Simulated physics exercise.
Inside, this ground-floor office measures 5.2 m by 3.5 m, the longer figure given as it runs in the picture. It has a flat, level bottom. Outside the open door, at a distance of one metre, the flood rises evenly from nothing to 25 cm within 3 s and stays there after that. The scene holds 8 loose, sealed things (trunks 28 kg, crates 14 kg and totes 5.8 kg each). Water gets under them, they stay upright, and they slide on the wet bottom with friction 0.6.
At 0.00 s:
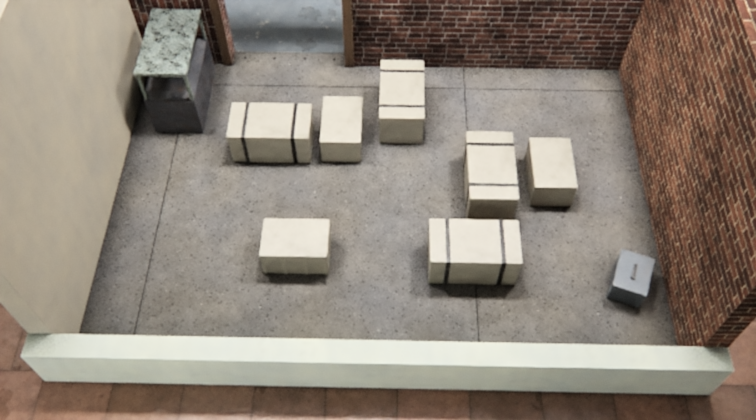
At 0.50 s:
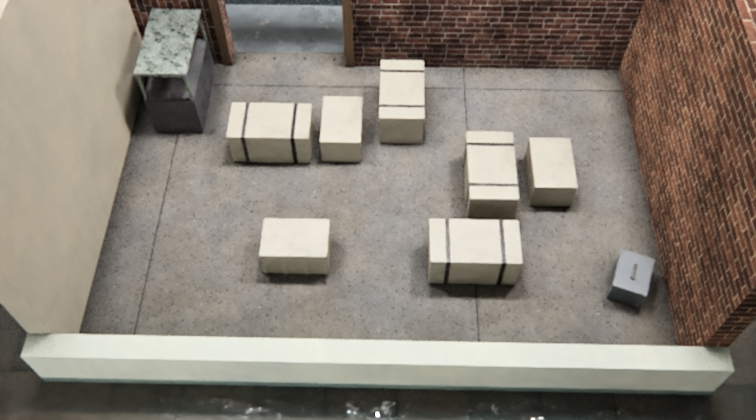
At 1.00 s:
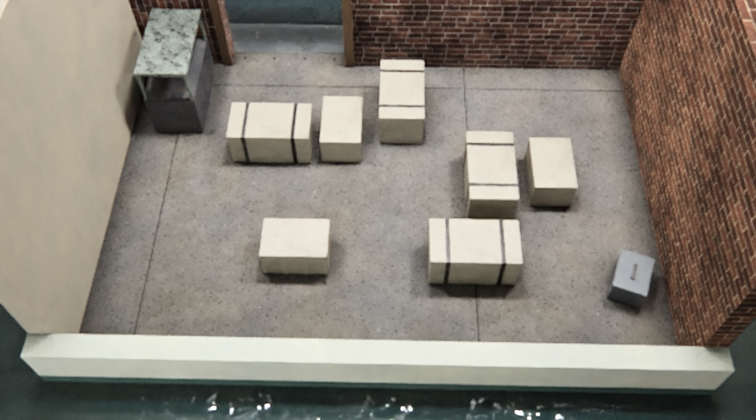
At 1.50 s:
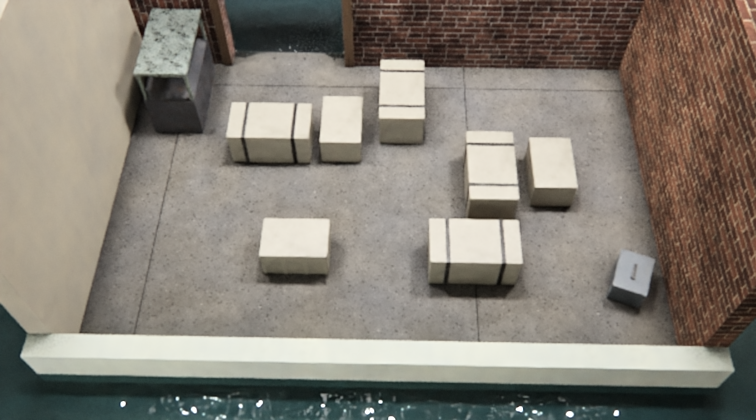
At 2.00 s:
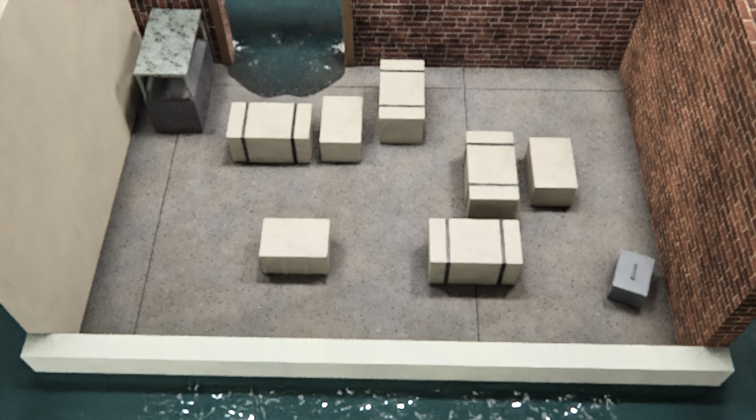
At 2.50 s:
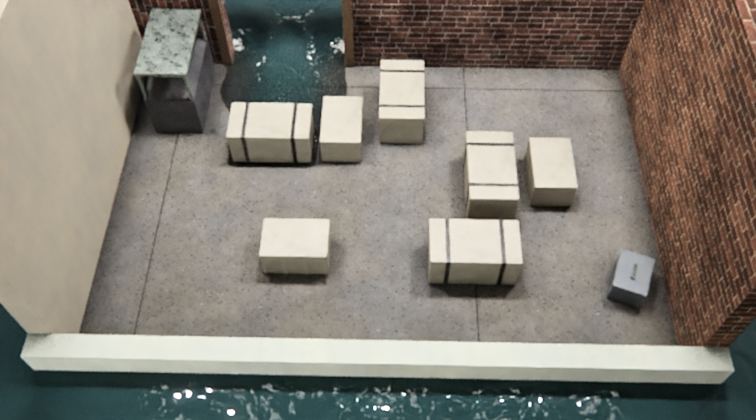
A roofless room with a grey speckled floor, brick walls at the back and right and a pale wall at the left is seen from high above its low front wall. Cream boxes, some dark-banded, stand about the floor, with a marble-topped stand at back left and a small grey box at right. Dark teal water spreads outside, then enters through the rear doorway, while the boxes and camera stay still.
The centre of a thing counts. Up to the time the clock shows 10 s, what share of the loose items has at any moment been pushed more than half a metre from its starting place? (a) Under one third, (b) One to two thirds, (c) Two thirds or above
One to two thirds (b).
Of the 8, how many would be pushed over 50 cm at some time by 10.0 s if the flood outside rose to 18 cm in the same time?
Result: 3.
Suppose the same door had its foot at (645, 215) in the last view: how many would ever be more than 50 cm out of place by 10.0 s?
Count: 6.
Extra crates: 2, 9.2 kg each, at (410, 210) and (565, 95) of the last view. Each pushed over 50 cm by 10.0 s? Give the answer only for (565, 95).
Answer: Smaller.
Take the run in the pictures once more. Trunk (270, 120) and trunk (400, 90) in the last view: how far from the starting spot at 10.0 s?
They've ended up 200 cm and 0 cm away, in that order.
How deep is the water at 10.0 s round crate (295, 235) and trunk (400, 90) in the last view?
Close to 12 and 5 centimetres.
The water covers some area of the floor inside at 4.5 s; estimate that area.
Somewhere about 8.5 m2, give or take.
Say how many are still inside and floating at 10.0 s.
At that time the total is 5.
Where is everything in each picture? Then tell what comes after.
In the first frame, a trunk at (475, 241) rests on the ground; a trunk at (402, 88) rests on the ground; water covers 0.0 m2; 0 of 8 have shifted.
In the second frame, a trunk at (475, 241), on the bottom; a trunk at (402, 88), on the bottom; 0.0 m2 under water; 0 of 8 have shifted.
In the third frame, a trunk at (475, 241), on the bottom; a trunk at (402, 88), on the bottom; water covers 0.0 m2; 0 of 8 have shifted.
In the fourth frame, a trunk at (475, 241) rests on the ground; a trunk at (402, 88), on the bottom; water covers 0.0 m2; 0 of 8 have shifted.
In the fifth frame, a trunk at (475, 241) rests on the ground; a trunk at (402, 88) rests on the ground; 0.4 m2 under water; 0 of 8 have shifted.
In the sixth frame, a trunk at (475, 241), on the bottom; a trunk at (402, 88), on the bottom; water covers 1.1 m2; 0 of 8 have shifted.
After 3.5 s 0 of 8 are over 50 cm from their spots; 0 afloat.
After 4.5 s 2 of 8 are over 50 cm from their spots; 0 afloat.
After 7.0 s 3 of 8 are over 50 cm from their spots; 3 afloat.
After 10.0 s 5 of 8 are over 50 cm from their spots, and 5 have been at some point; 5 afloat.
